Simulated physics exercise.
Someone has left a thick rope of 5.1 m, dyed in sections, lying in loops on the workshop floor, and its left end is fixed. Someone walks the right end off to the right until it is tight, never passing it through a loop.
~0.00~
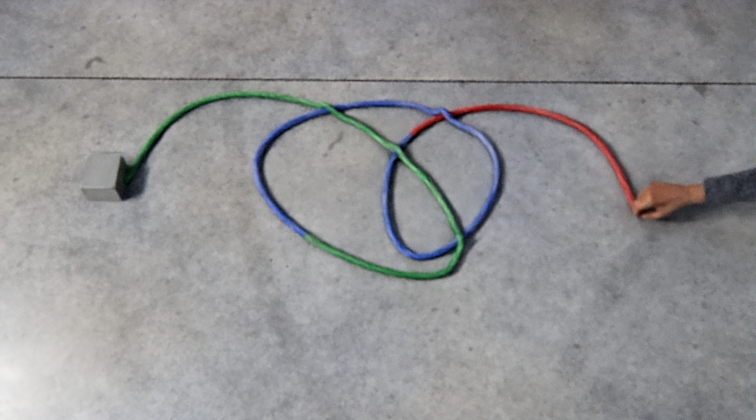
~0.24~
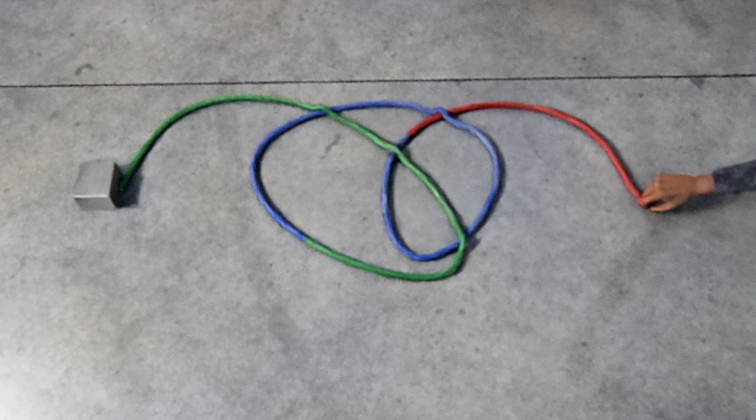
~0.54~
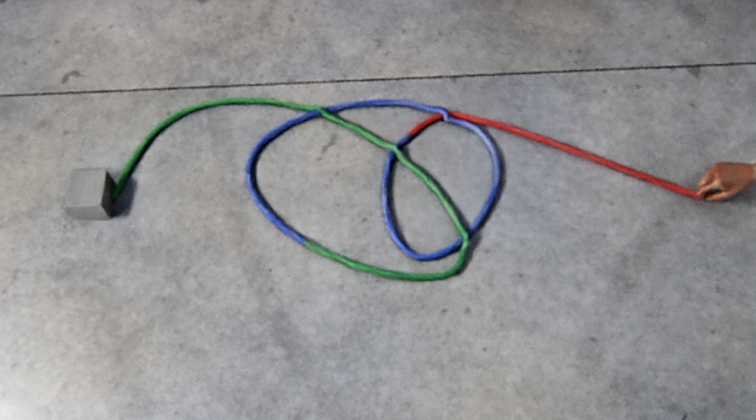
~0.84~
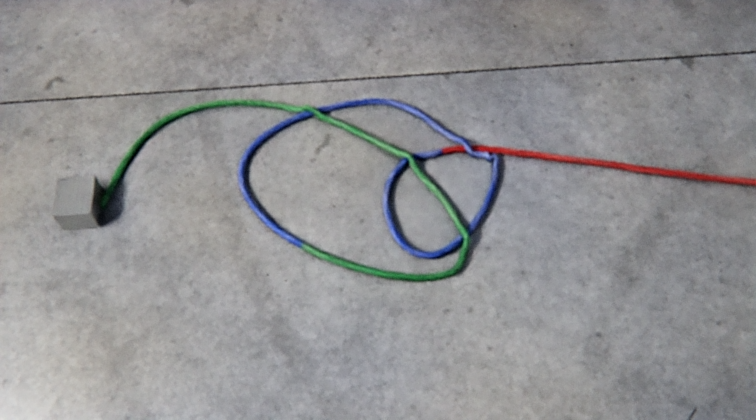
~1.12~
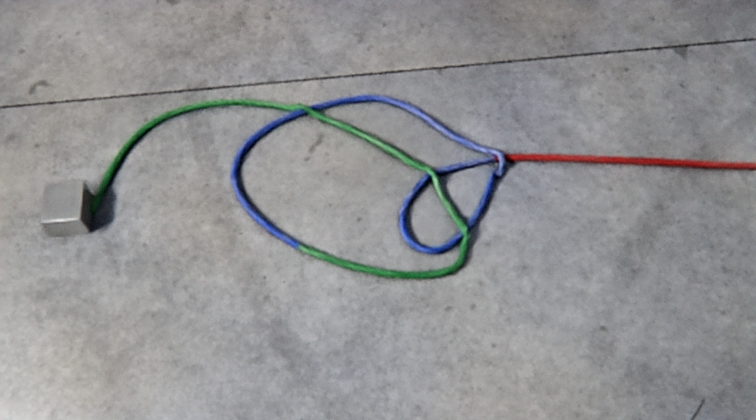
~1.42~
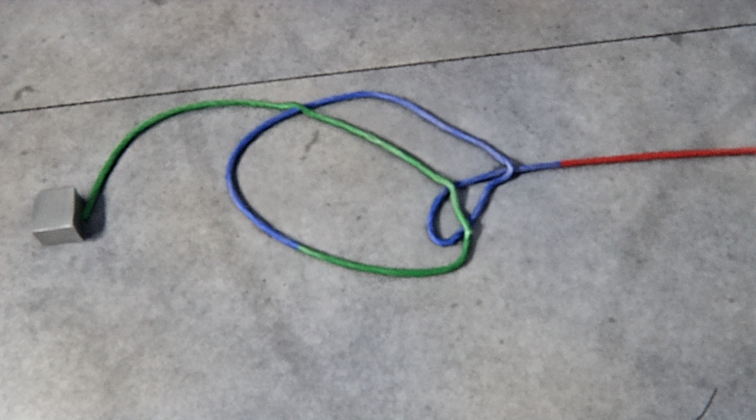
A grey concrete workshop floor, crossed by a thin dark seam, is seen from above at an angle, in a view that turns and drifts slightly. A thick rope runs in loops from a grey block at left, green, then blue, then red, to a hand at right. The hand pulls the red end rightward out of view, straightening it and drawing the smaller blue loop tighter.
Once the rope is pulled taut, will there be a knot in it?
The loops slip apart.
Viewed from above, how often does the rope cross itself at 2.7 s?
The count is 1.
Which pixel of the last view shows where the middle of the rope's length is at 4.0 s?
Midpoint estimate: Approx. (546, 151) px.
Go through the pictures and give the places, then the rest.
In the first picture, shows, crossings (328, 110) green over blue, (398, 151) green over blue, (451, 114) blue over red, (460, 240) green over blue; rope runs through (242, 94) (457, 257) (307, 117) (459, 241) (527, 109); grip (639, 215).
In the second picture, shows, rope runs through (236, 98) (302, 119) (525, 106); grip (648, 208).
In the third picture, shows, rope runs through (229, 101) (297, 121) (529, 135); grip (704, 197).
In the fourth picture, shows, rope runs through (218, 104) (289, 122) (579, 160).
In the fifth picture, shows, rope runs through (208, 104) (281, 121) (635, 161).
In the sixth picture, shows, rope runs through (199, 105) (467, 246) (275, 120) (465, 228) (700, 153).
At 2.7 s, the ends are 3.0 m apart, loops still 61 cm across.
At 4.0 s, the ends are 3.8 m apart, loops still 61 cm across.
At 5.4 s, the ends are 4.6 m apart, loops still 50 cm across.
At 6.7 s, the ends are 5.1 m apart, and it runs straight.
At 7.0 s, the ends are 5.1 m apart, and it runs straight.
